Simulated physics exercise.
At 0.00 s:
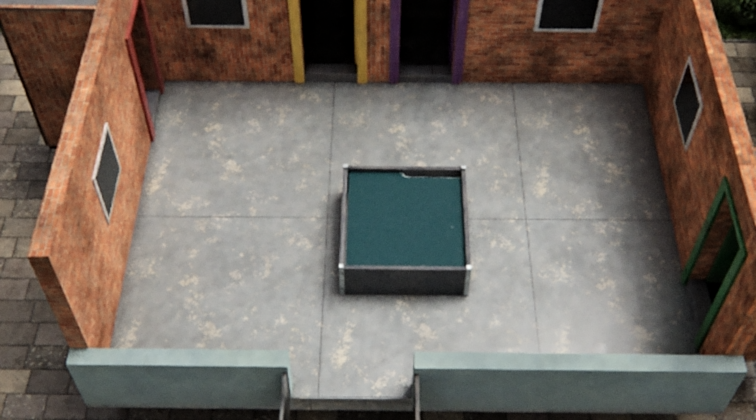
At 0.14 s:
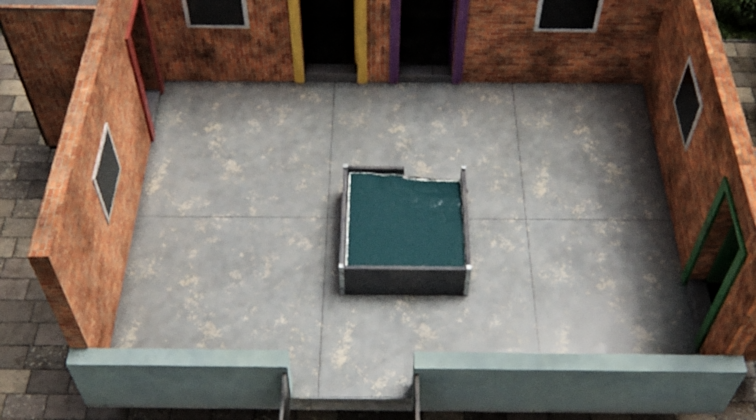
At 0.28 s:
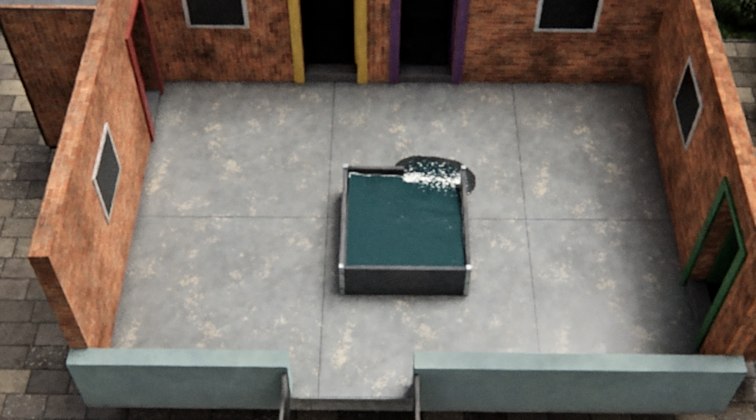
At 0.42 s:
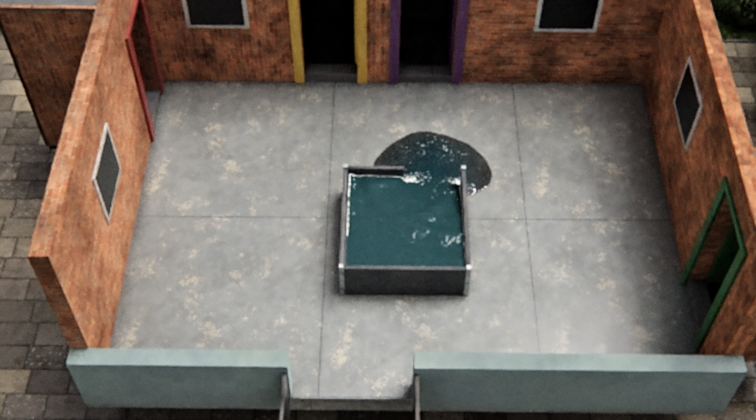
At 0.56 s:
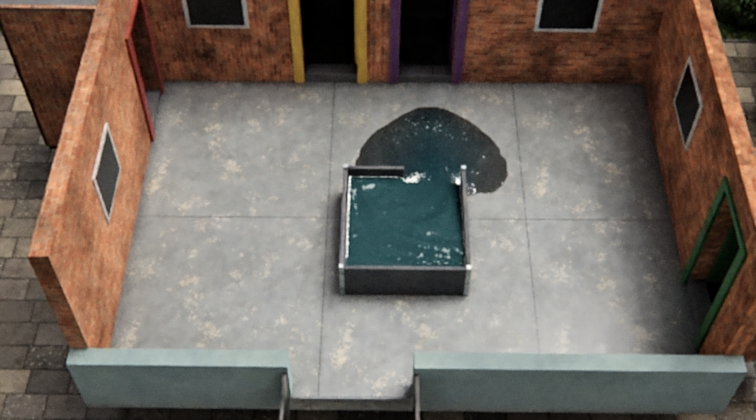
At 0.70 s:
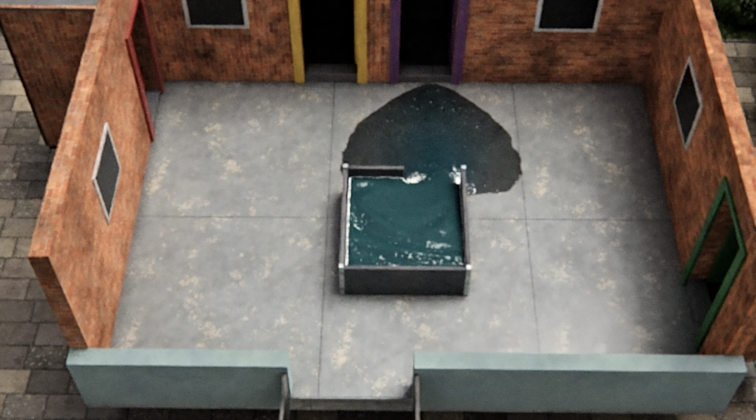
The video shows a square tank of dark water in a brick-walled yard; a section of its far side opens, and water pours out, spreading in a widening dark pool across the grey floor toward the back wall.
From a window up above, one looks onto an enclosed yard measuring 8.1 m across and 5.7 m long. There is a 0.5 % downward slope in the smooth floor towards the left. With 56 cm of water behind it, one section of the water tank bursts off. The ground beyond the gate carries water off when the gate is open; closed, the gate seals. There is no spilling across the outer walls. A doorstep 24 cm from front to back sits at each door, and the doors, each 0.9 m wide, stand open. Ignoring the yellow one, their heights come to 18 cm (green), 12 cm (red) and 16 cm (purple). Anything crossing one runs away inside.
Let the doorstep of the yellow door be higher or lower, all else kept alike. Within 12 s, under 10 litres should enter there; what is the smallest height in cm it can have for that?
Around 8 cm.
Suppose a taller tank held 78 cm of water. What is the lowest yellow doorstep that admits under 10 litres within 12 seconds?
Roughly 12.0 cm high.
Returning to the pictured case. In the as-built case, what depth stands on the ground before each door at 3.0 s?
Green door 0 cm, red door 1 cm, purple door 18 cm, yellow door 10 cm.
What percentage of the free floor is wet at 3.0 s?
About 25 per cent.
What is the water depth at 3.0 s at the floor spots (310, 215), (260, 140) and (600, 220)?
About 0, 1 and 0 cm respectively.
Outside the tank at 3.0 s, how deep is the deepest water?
Up to some 21 centimetres, I'd say.
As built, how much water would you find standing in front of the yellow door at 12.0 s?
About 3.0 centimetres.
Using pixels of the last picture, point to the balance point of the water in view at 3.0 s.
(428, 172).
After 1.4 s water covers 15 % of the floor, deepest (28 cm) near (433, 186); 6 cm at the yellow door, 0 litres in over its 18 cm doorstep.
After 3.0 s water covers 25 % of the floor, deepest (21 cm) near (635, 96); 10 cm at the yellow door, 0 litres in over its 18 cm doorstep.
After 12.0 s water covers 95 % of the floor, deepest (6 cm) near (105, 380); 3 cm at the yellow door, 0 litres in over its 18 cm doorstep.
At the yellow door as built, the water arrived by 1.4 s and peaked near 13 cm at 2.2 s.
Run again over the same 12 s with other heights there, 18 litres in over 6.5 cm, 6 litres over 9 cm. The limit of 10 litres is kept from about 8 cm up.
